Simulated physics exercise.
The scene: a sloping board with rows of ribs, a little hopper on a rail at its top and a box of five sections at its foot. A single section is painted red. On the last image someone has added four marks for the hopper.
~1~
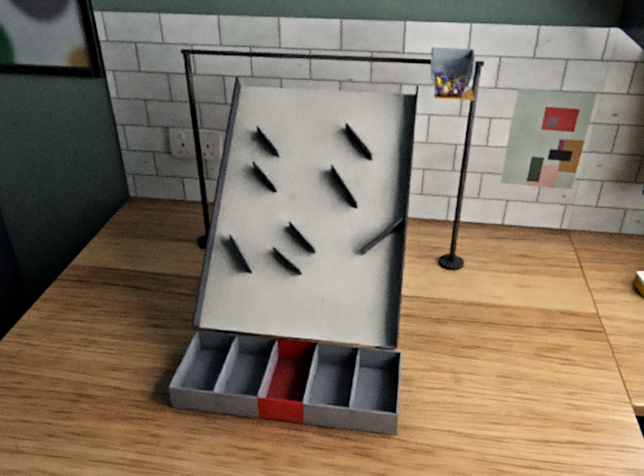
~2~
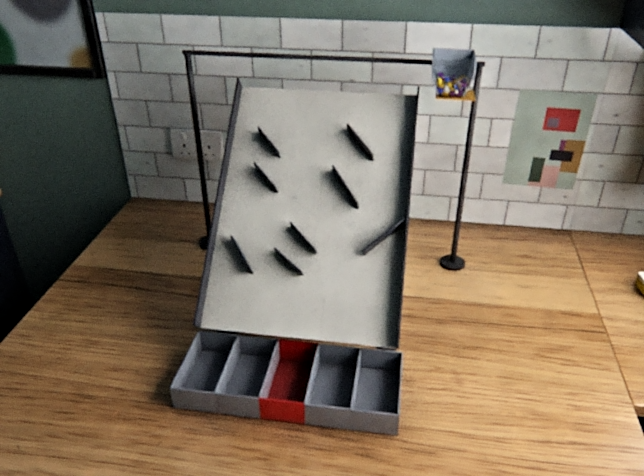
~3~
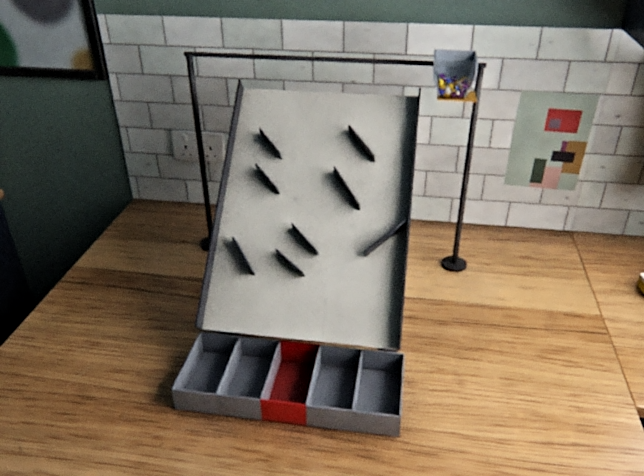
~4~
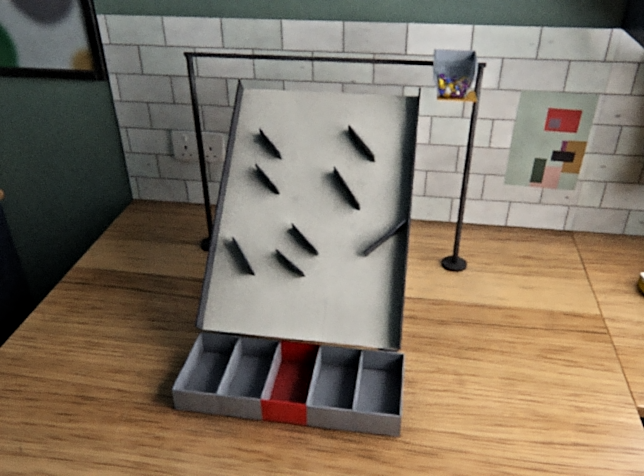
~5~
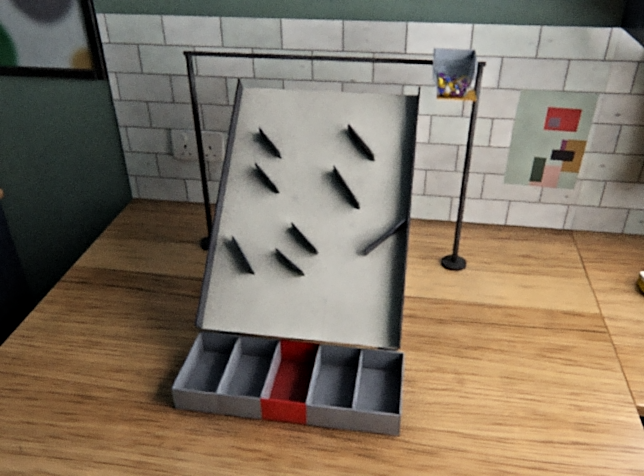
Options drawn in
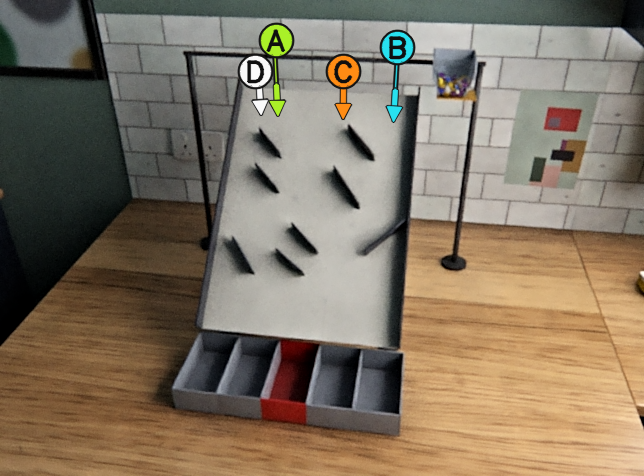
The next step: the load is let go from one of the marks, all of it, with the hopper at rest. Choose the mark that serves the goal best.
Go for B.
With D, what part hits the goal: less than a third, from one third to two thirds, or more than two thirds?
Less than a third.
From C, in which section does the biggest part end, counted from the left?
The fourth from the left.
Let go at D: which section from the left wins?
It is the first one.
On the marked copy, mark A meets the board at (277, 110); mark B meets the board at (393, 116); mark C meets the board at (343, 113); mark D meets the board at (260, 109).
With A, a small part in the red section, most in other sections, a small part held on the board.
With B, about half in the red section, about a third in other sections, a small part held on the board.
With C, a small part in the red section, most in other sections, a small part held on the board.
With D, a small part in the red section, most in other sections.
